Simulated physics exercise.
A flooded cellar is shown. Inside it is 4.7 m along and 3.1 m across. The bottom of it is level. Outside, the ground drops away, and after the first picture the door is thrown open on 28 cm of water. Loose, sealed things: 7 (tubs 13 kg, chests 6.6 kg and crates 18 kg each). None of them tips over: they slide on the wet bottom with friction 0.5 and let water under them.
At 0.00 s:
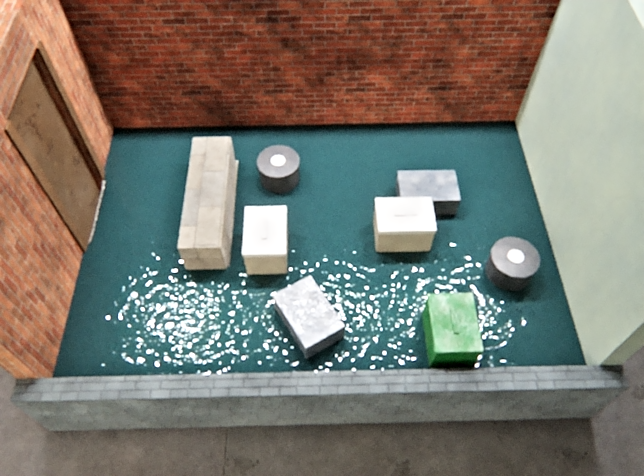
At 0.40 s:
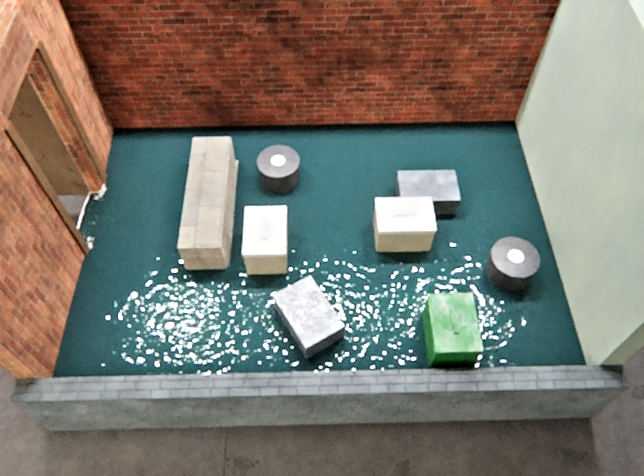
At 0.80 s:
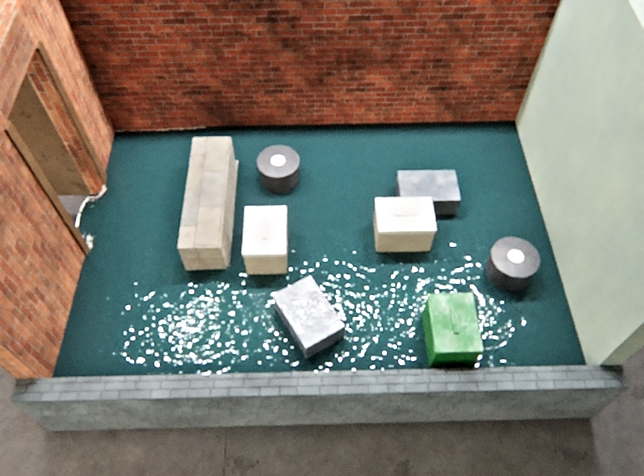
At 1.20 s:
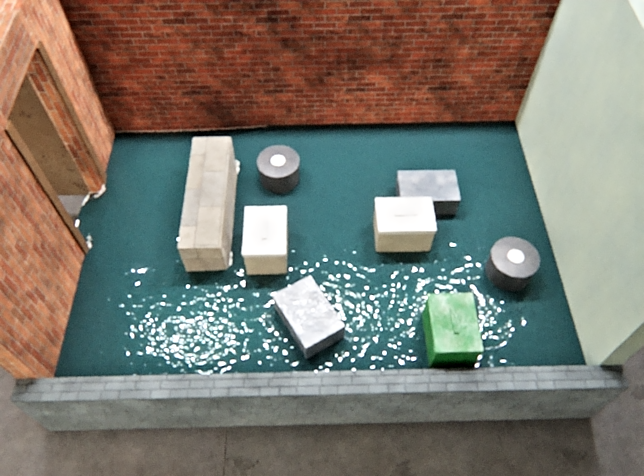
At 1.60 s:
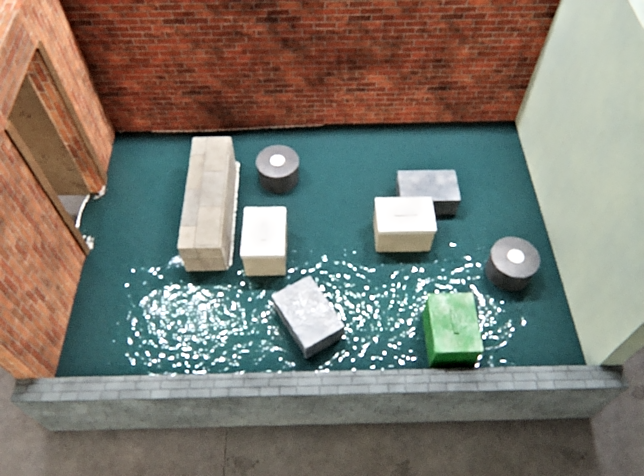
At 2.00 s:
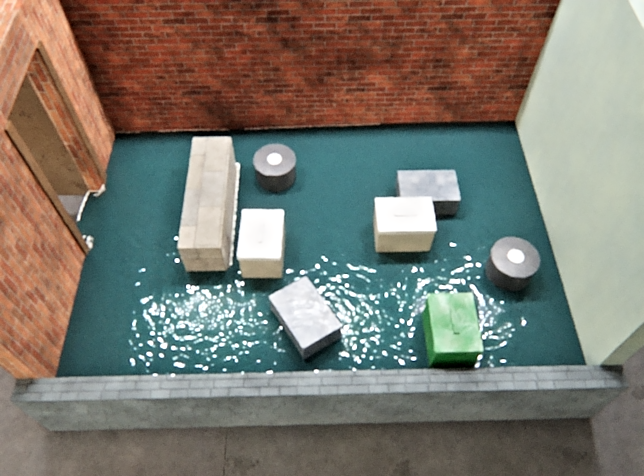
The door on the left opens, and blocks in the flooded cellar barely shift.
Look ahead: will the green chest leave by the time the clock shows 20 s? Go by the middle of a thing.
The green chest is still inside.
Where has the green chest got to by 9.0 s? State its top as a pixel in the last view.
Near (387, 331).
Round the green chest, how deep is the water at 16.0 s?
About 16 cm.
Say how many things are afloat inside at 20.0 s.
Of them, 5.
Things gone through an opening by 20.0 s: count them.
The count by then is 2.
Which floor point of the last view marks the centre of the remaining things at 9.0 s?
The centre sits near (295, 279).
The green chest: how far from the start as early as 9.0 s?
By then it has shifted roughly 60 cm.
After 4.0 s the green chest is near (427, 324), 0.2 m from its start, afloat; 0 of 7 are out; 7 afloat.
After 9.0 s the green chest is near (387, 331), 0.6 m from its start, afloat; 0 of 7 are out; 7 afloat.
After 16.0 s the green chest is near (304, 335), 1.3 m from its start, afloat; 2 of 7 are out; 5 afloat.
After 20.0 s the green chest is near (240, 333), 1.8 m from its start, afloat; 2 of 7 are out; 5 afloat.
